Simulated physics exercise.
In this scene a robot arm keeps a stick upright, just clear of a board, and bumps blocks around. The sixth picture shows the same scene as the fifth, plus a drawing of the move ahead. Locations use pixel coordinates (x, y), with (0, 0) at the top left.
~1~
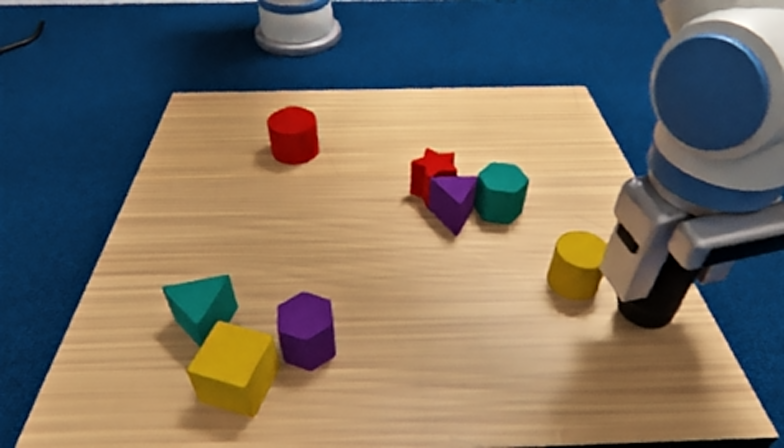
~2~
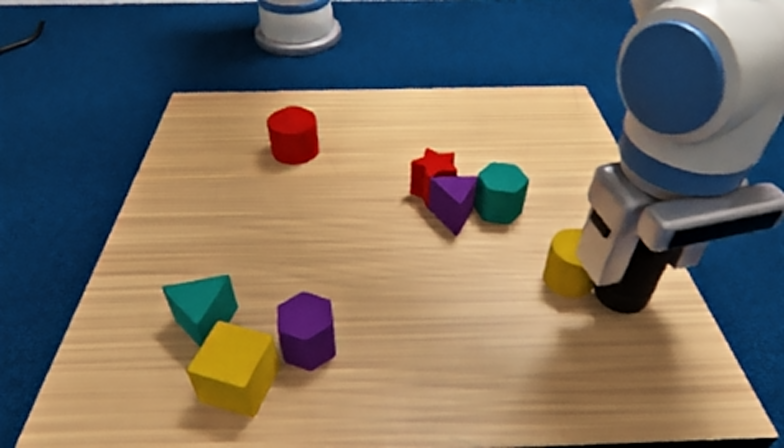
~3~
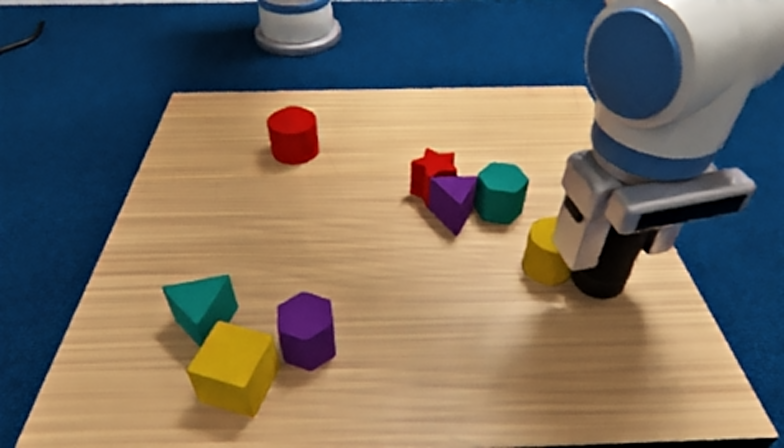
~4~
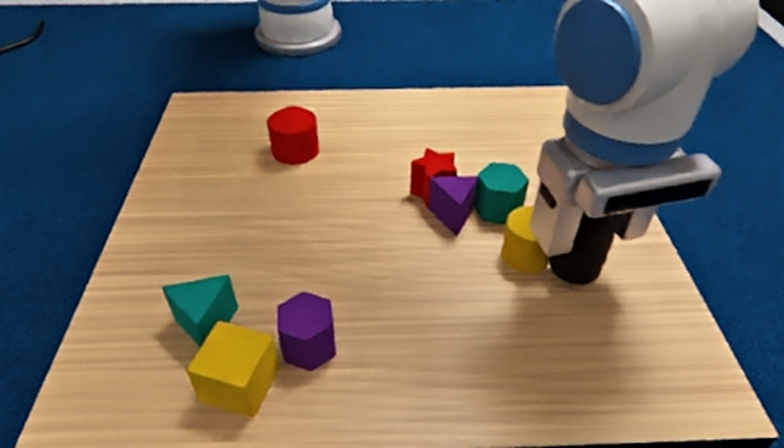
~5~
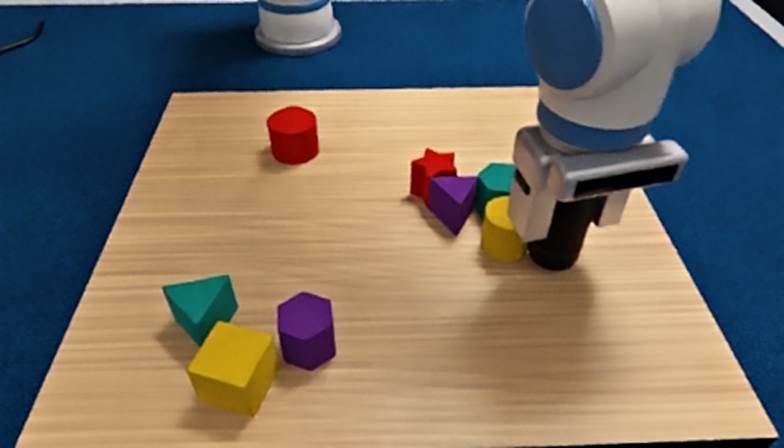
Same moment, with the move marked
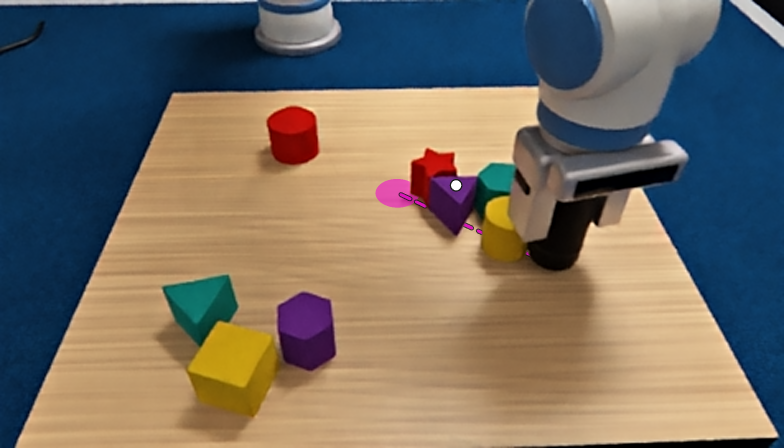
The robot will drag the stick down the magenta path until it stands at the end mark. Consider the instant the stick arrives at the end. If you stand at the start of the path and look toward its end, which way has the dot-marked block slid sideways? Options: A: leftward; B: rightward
My answer is option A.
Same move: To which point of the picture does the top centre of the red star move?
The middle of its upper face will lie at (416, 141).
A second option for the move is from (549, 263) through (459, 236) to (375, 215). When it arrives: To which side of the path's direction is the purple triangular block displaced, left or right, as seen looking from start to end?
That's a shift to the right.
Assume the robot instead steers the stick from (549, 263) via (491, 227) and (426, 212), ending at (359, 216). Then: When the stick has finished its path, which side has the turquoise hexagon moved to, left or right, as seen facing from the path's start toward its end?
Facing from start to end, it will go to the right.
The drawn path runs from (549, 263) to (397, 193); the dot is on the purple triangular block.
What follows on the original path. One third of the way, stick at (495, 228); red star at (432, 157), turned 30° clockwise; purple triangular block at (419, 178), turned 15° clockwise; yellow circle at (451, 193).
Two thirds of the way, stick at (444, 205); red star at (429, 154), turned 50° clockwise; purple triangular block at (365, 166), turned 10° clockwise; turquoise hexagon at (501, 172), turned 20° clockwise; yellow circle at (400, 177).
At the end, stick at (398, 183); red star at (416, 141), turned 120° clockwise; purple triangular block at (316, 160), turned 20° anticlockwise; turquoise hexagon at (501, 172), turned 20° clockwise; yellow circle at (352, 161).
